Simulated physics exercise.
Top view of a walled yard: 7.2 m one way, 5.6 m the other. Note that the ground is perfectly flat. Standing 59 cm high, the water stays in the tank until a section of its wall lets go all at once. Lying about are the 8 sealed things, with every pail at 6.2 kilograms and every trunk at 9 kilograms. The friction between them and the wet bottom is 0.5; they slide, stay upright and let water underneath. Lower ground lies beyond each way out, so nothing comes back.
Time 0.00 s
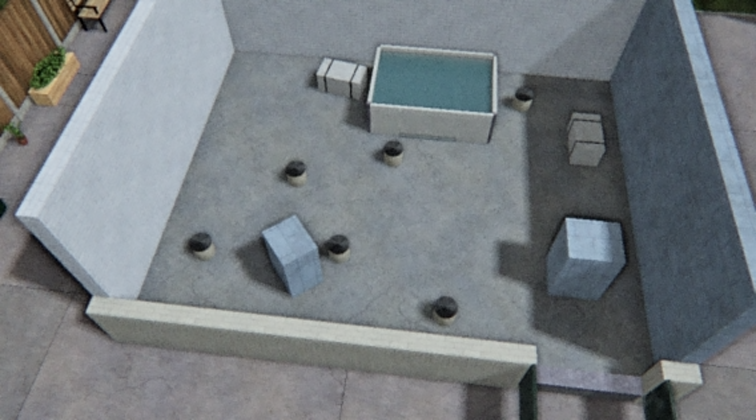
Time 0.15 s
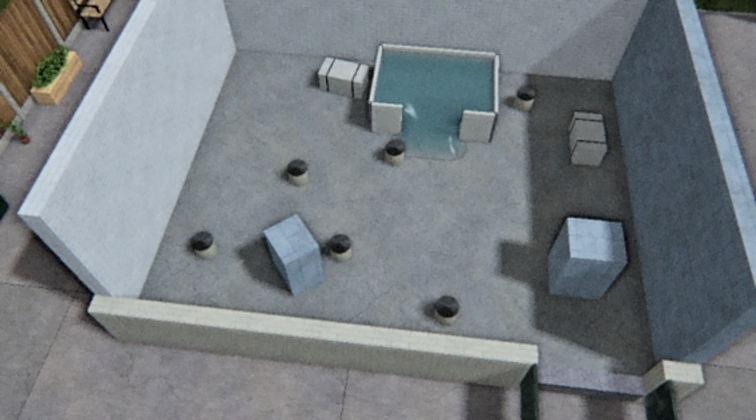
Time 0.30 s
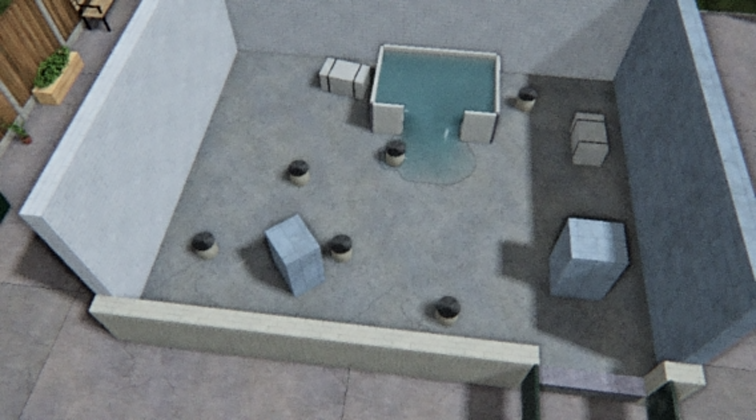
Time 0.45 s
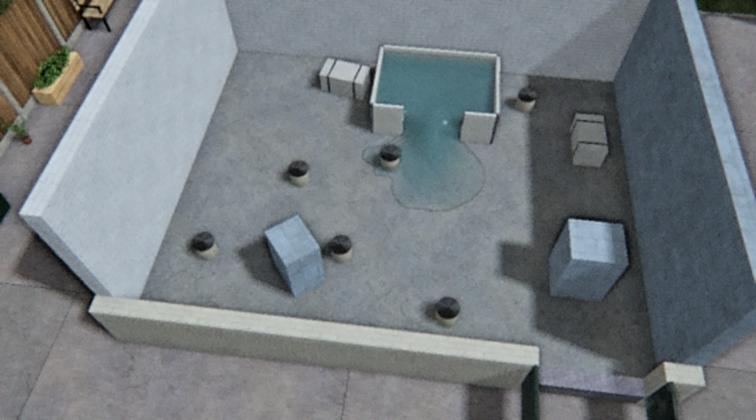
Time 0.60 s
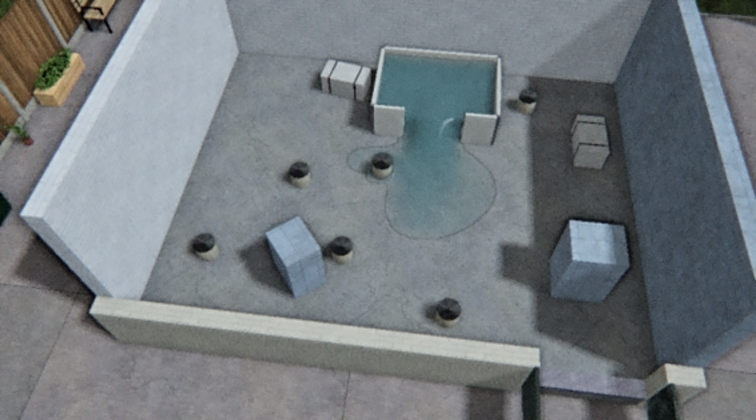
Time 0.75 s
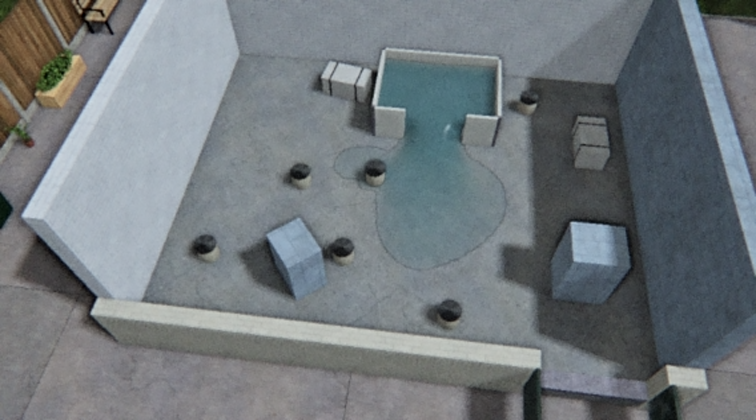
Teal water pours through a gap in the front of a raised, pale-walled pool at the back of a grey walled yard, seen from high above. Small dark-topped pails dot the floor among pale boxes and two larger blue-grey blocks, with a planter outside at left. The water spreads toward the viewer in a widening rounded sheet, and the pail nearest the gap slides slightly forward and left.
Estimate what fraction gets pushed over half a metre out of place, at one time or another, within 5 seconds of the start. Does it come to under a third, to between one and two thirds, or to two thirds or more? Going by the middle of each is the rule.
We'll see a moderate share moved that far, a third to two thirds.
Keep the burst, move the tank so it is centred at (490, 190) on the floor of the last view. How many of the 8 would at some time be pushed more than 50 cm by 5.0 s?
So the tally would be 2.
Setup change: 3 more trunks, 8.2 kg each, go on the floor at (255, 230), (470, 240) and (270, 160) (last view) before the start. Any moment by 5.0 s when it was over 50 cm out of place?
So it's gets above, then gets above, then stays below.
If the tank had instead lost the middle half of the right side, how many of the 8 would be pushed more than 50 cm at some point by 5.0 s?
Then it comes to 2 of them.
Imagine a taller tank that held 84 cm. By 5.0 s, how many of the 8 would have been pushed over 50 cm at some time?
You'd get 4 in that case.
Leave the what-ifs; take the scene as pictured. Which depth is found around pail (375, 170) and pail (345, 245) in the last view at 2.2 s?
4 and 8 cm.
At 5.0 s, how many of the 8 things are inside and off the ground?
By my count, 1.
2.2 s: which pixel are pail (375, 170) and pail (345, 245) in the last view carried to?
Somewhere about (288, 206) and (341, 289).
After 1.1 s 1 of 8 are over 50 cm from their spots; 0 afloat.
After 2.2 s 3 of 8 are over 50 cm from their spots; 1 afloat.
After 3.5 s 3 of 8 are over 50 cm from their spots; 2 afloat.
After 5.0 s 3 of 8 are over 50 cm from their spots, and 3 have been at some point; 1 afloat.
